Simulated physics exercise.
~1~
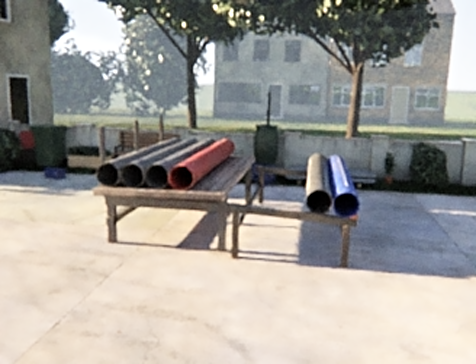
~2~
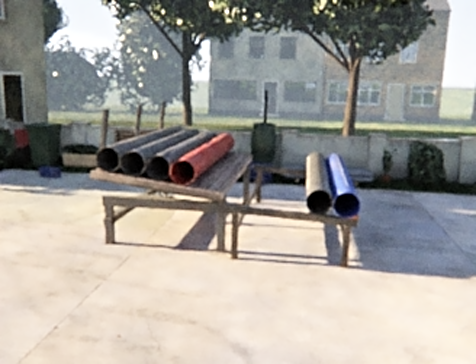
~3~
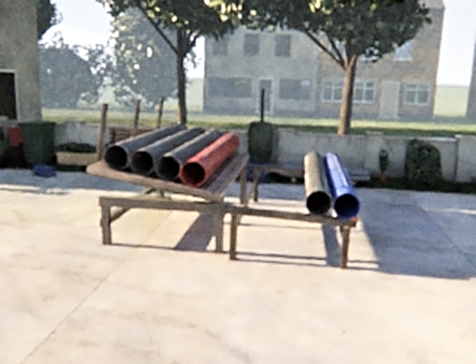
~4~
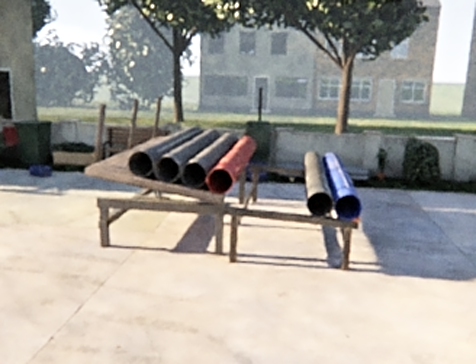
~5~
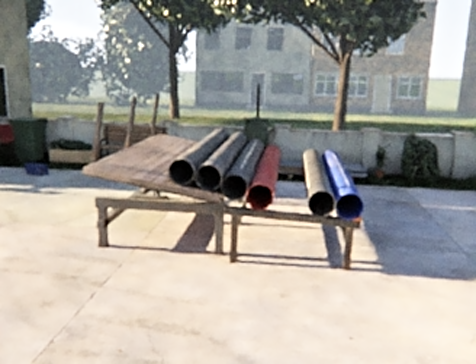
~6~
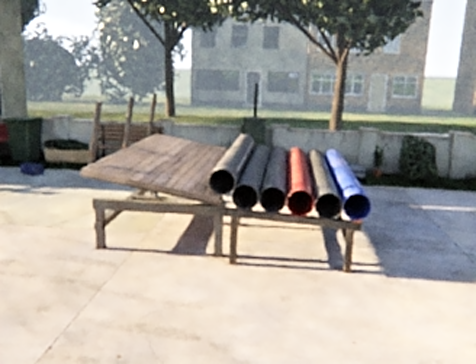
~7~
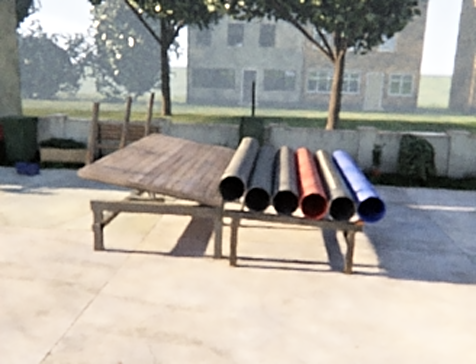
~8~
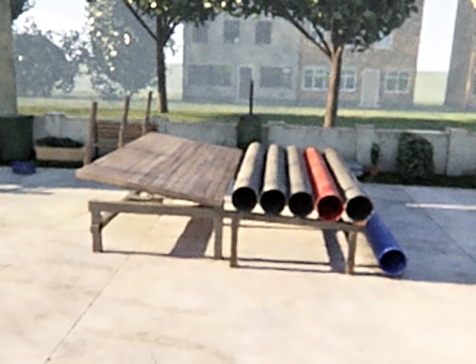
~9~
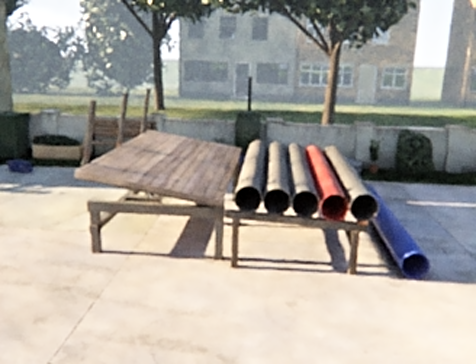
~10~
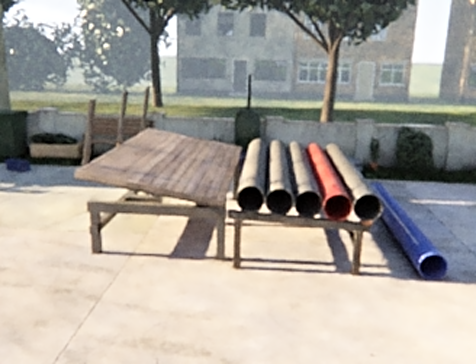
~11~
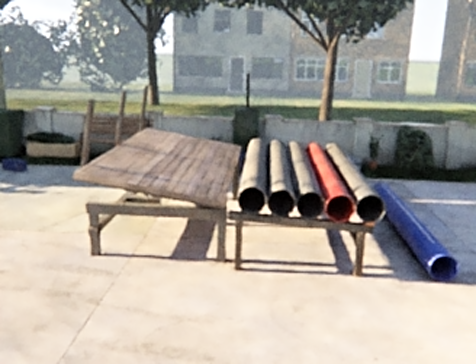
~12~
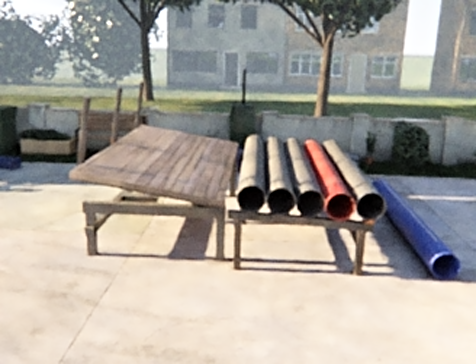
Six plastic pipes lie with their open ends towards us on wooden stands in a sunlit paved yard, seen from slightly above with trees and pale houses behind. Three dark pipes and a red one rest on the left deck, while a dark one and a blue one sit on the right rack. The deck tips up, and its four pipes roll right onto the rack, crowding the others. The blue pipe is pushed over the right end, drops to the paving and rolls a little farther right. It stops there, leaving the red pipe among the five on the rack.
